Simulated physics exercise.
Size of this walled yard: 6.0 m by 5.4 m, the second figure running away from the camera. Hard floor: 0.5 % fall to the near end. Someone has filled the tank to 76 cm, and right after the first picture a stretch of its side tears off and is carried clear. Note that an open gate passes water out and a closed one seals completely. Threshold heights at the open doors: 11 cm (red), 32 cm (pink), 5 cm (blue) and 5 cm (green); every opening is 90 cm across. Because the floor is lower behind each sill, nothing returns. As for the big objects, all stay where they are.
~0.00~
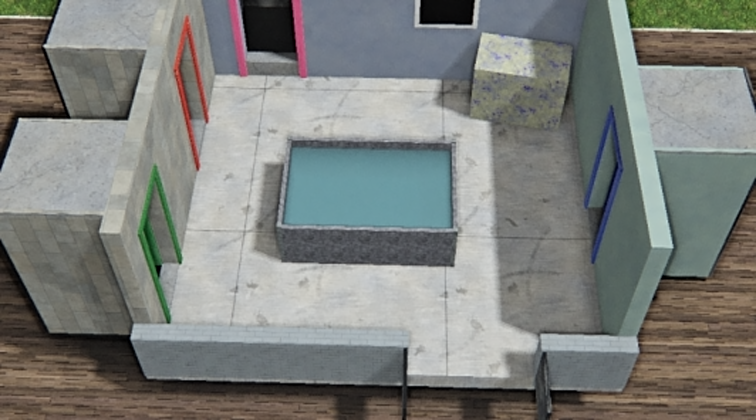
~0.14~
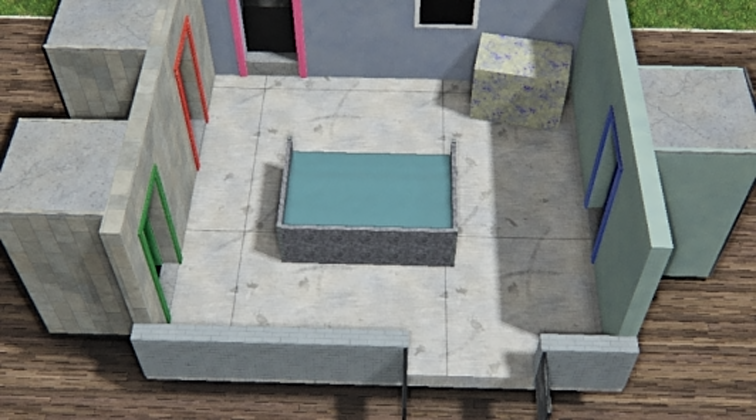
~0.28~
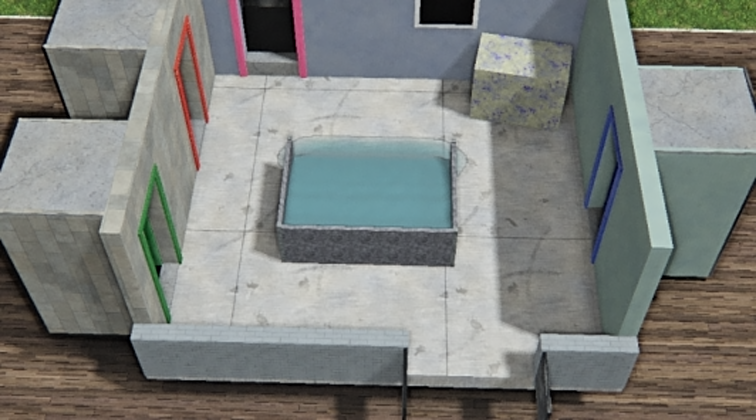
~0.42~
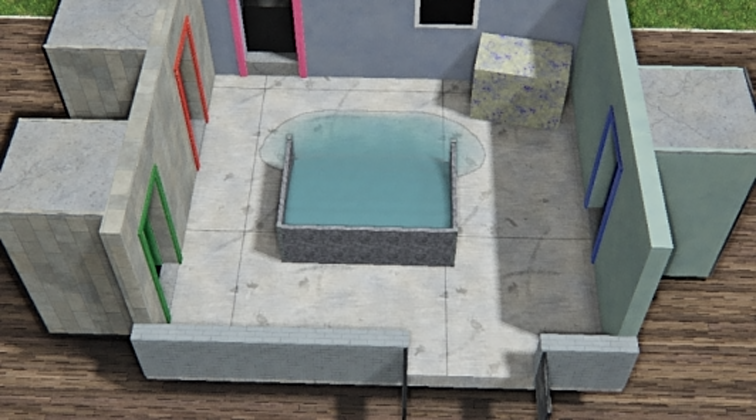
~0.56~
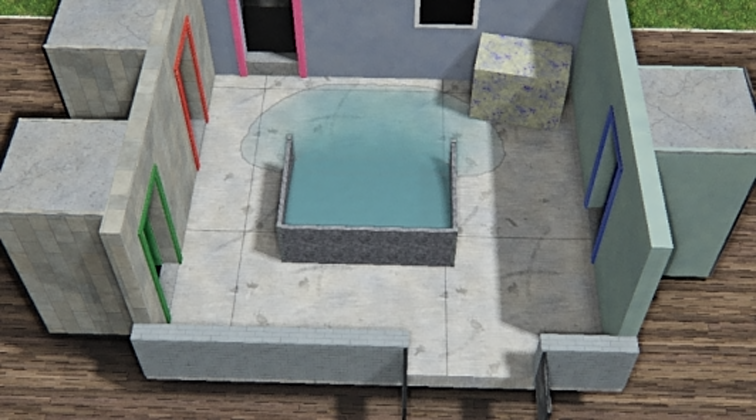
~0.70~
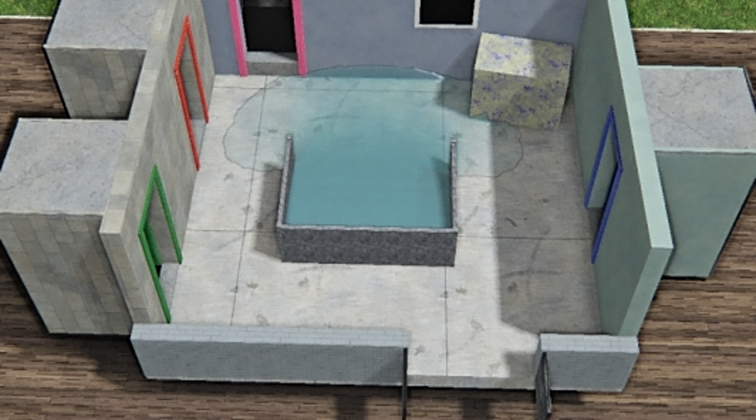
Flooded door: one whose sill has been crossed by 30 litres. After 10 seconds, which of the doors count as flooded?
Red door: Flooded; pink door: Not flooded; blue door: Flooded; green door: Flooded.
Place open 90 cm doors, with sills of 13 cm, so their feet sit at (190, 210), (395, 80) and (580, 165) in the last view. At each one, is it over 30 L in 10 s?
Well, the first is on the low side, the second is on the high side, and the third is on the low side.
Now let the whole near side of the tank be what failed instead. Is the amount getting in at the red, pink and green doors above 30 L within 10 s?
Against that limit: Red under, pink not over, green past it.
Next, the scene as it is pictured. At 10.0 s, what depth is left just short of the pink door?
Average: ~ 7.0 cm.
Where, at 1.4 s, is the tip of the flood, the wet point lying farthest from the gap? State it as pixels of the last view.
That would be close to (566, 89).
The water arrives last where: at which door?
The answer is the green door.
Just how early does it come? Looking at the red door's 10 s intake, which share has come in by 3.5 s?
Some 30 per cent by then.
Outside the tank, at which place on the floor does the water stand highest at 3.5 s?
Spot: Approx. (212, 97).
After 1.4 s water covers 30 % of the floor and is deepest (55 cm) near (470, 87); red door 4 cm at the sill, 0 L in, pink door 28 cm at the sill, 0 L in, blue door not reached, green door not reached.
After 2.2 s water covers 40 % of the floor and is deepest (46 cm) near (226, 82); red door 15 cm at the sill, 0 L in, pink door 24 cm at the sill, 0 L in, blue door not reached, green door not reached.
After 3.5 s water covers 75 % of the floor and is deepest (29 cm) near (212, 97); red door 20 cm at the sill, 24 L in, pink door 25 cm at the sill, 1 L in, blue door 12 cm at the sill, 6 L in, green door 4 cm at the sill, 0 L in.
After 6.0 s water covers 95 % of the floor and is deepest (18 cm) near (170, 318); red door 12 cm at the sill, 75 L in, pink door 10 cm at the sill, 1 L in, blue door 8 cm at the sill, 57 L in, green door 10 cm at the sill, 5 L in.
After 10.0 s water covers 100 % of the floor and is deepest (12 cm) near (528, 144); red door 7 cm at the sill, 77 L in, pink door 7 cm at the sill, 1 L in, blue door 11 cm at the sill, 112 L in, green door 8 cm at the sill, 70 L in.
